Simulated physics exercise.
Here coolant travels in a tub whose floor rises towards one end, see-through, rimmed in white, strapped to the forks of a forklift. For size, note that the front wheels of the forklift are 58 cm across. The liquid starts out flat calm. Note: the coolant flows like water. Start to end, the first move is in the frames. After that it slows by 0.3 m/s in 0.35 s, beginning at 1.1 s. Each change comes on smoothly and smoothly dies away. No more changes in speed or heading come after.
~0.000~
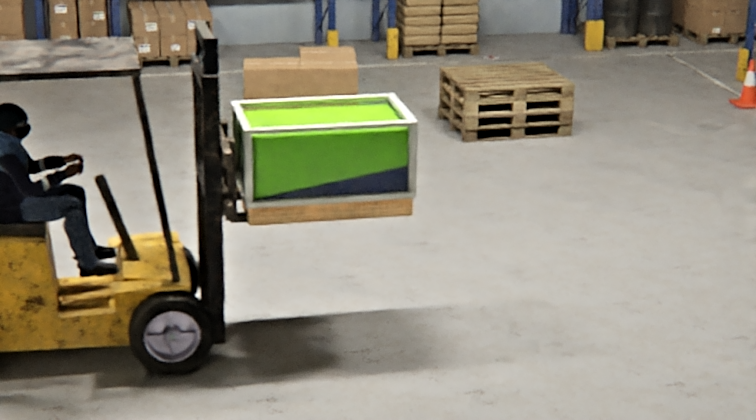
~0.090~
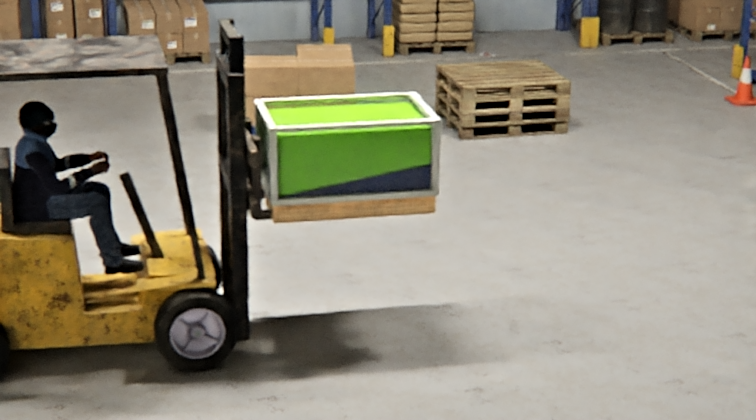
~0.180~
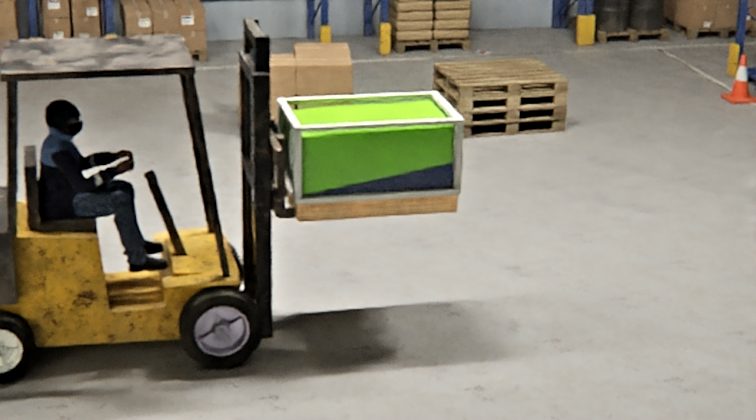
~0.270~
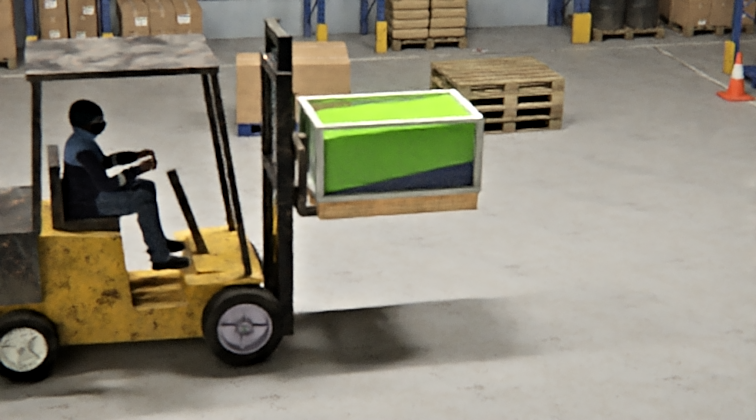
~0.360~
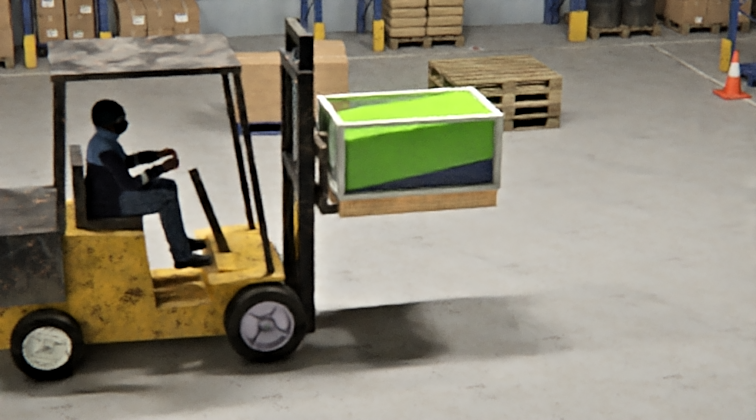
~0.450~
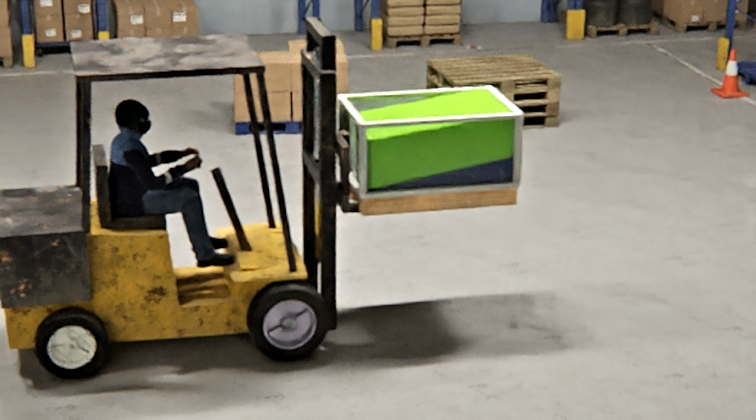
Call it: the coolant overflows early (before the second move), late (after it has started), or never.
Late.
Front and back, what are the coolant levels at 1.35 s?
Measured: Front = 44 cm, back = 46 cm.
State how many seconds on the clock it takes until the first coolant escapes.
Around 2.0 seconds.
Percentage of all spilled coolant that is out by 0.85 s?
About 0 %.
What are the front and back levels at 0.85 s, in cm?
It reads roughly 46 cm up front and 46 cm at the back.
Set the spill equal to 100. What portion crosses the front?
I'd put it at about 60 percent of what spills.
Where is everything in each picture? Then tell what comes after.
In the first picture, the coolant reaches (381, 107) at the front end; it reaches (251, 114) at the back end; no slope yet; the front is on the right, levels are read along the far wall; a wheel hub at (173, 339).
In the second picture, the coolant reaches (403, 105) at the front end; it reaches (274, 112) at the back end; no slope yet.
In the third picture, the coolant reaches (424, 105) at the front end; it reaches (297, 111) at the back end; hardly any slope.
In the fourth picture, the coolant reaches (443, 97) at the front end; it reaches (317, 114) at the back end; it is heaped 5° towards the front.
In the fifth picture, the coolant reaches (462, 93) at the front end; it is heaped 7° towards the front.
In the sixth picture, the coolant reaches (481, 91) at the front end; it is heaped 8° towards the front; a wheel hub at (291, 327).
After 0.85 s it stands 46 cm high behind and 46 cm in front; all of it is still inside.
After 1.35 s it stands 46 cm high behind and 44 cm in front; all of it is still inside.
After 1.95 s it stands 39 cm high behind and 49 cm in front; all of it is still inside.
After 4.43 s 2 per cent has gone over the front; the first of it left at about 2.05 s, and the second move began at 1.1 s.
